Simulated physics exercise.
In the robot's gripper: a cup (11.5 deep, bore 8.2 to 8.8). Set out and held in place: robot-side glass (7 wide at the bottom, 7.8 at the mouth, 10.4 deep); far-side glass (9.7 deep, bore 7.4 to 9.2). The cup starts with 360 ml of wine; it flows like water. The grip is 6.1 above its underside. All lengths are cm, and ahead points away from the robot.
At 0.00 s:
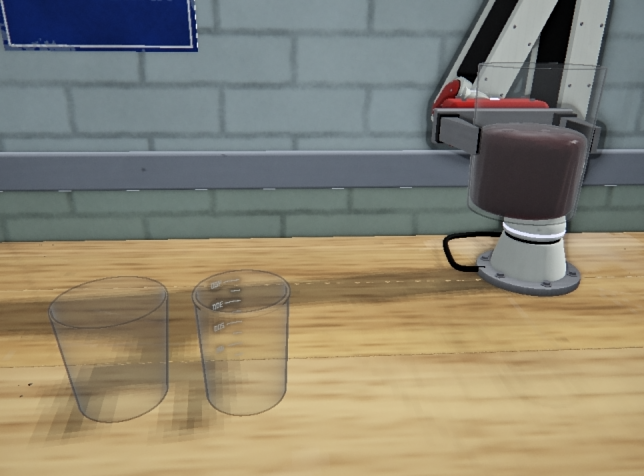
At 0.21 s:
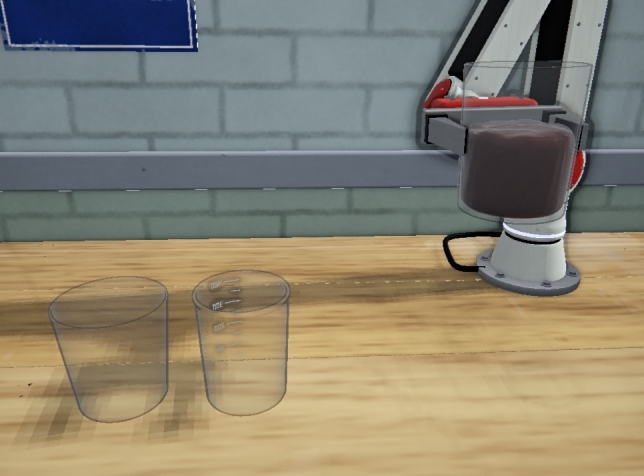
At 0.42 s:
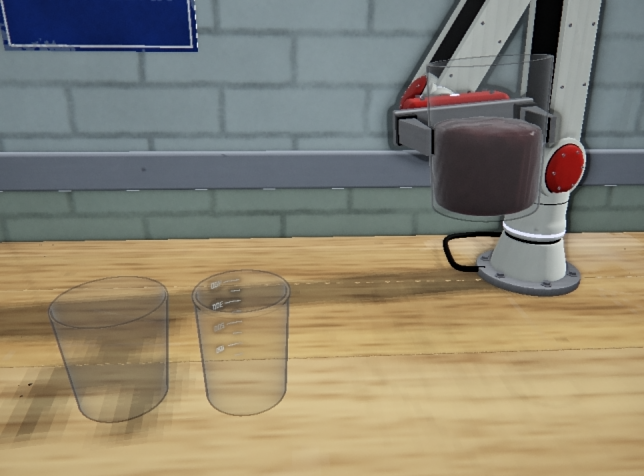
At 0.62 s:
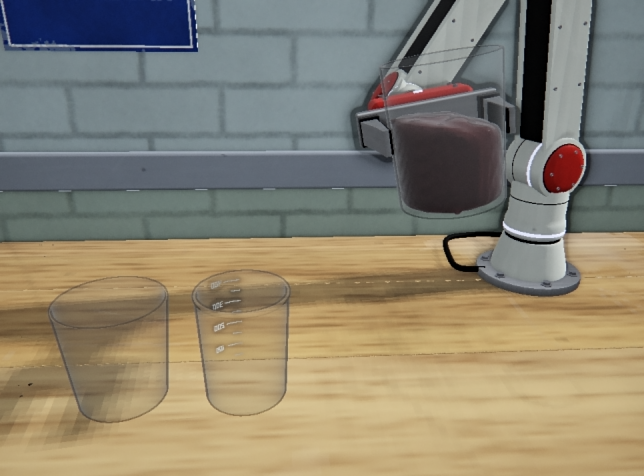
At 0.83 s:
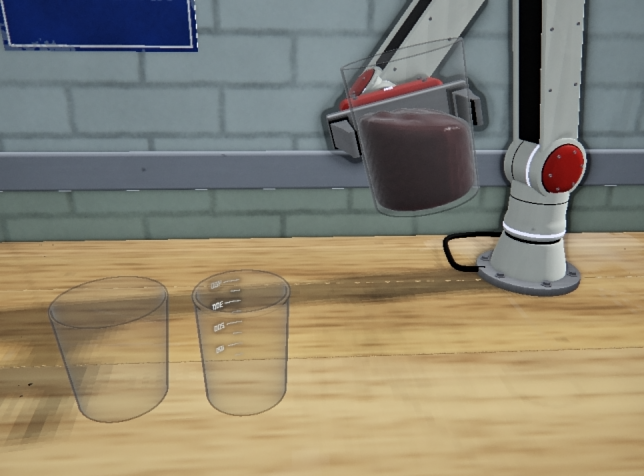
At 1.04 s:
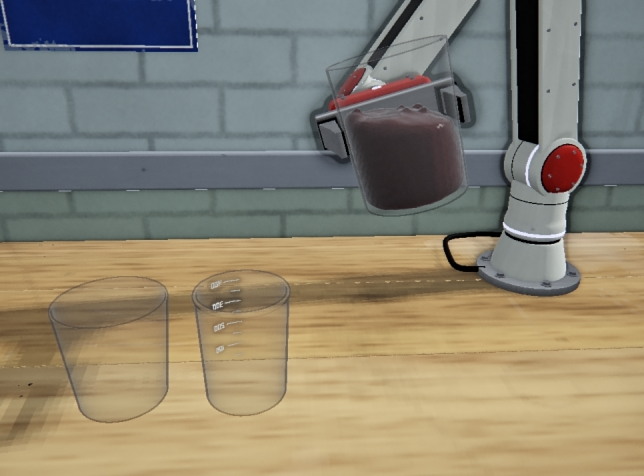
A robot arm carried a clear cup of dark wine leftward above a wooden table, gradually tilting it toward the left, while two empty clear glasses stood still on the left side.
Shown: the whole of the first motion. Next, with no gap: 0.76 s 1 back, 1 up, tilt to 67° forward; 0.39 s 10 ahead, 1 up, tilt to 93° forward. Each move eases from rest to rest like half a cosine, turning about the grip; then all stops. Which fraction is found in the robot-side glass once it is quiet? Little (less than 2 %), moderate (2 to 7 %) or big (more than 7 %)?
A big share, more than 7 %, ends in the robot-side glass.
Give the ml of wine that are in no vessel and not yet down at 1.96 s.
About 10 ml.
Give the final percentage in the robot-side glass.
About 12 %.
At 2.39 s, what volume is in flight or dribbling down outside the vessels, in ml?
About 60 ml.
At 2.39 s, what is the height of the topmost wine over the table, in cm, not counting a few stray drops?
Up to some 24 cm.
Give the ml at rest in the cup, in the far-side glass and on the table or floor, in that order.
About 0, 160, 150 ml.
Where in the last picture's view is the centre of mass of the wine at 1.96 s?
Near (370, 151).
After 1.50 s, tilted 50° forward, liquid up to 27 above the table; 360 ml in the cup.
After 1.96 s, tilted 76° forward, liquid up to 29 above the table; 315 ml in the cup, 30 ml in the robot-side glass, 5 ml on the table or floor, 10 ml in the air or running down outside.
After 2.39 s, tilted 93° forward, liquid up to 41 above the table; 170 ml in the far-side glass, 50 ml in the cup, 40 ml on the table or floor, 40 ml in the robot-side glass, 60 ml in the air or running down outside.
After 3.19 s, tilted 93° forward, liquid up to 24 above the table; 165 ml in the far-side glass, 150 ml on the table or floor, 40 ml in the robot-side glass, 5 ml in the air or running down outside.
At rest, 165 ml in the far-side glass, 155 ml on the table or floor, 40 ml in the robot-side glass. That is 11 % in the robot-side glass.
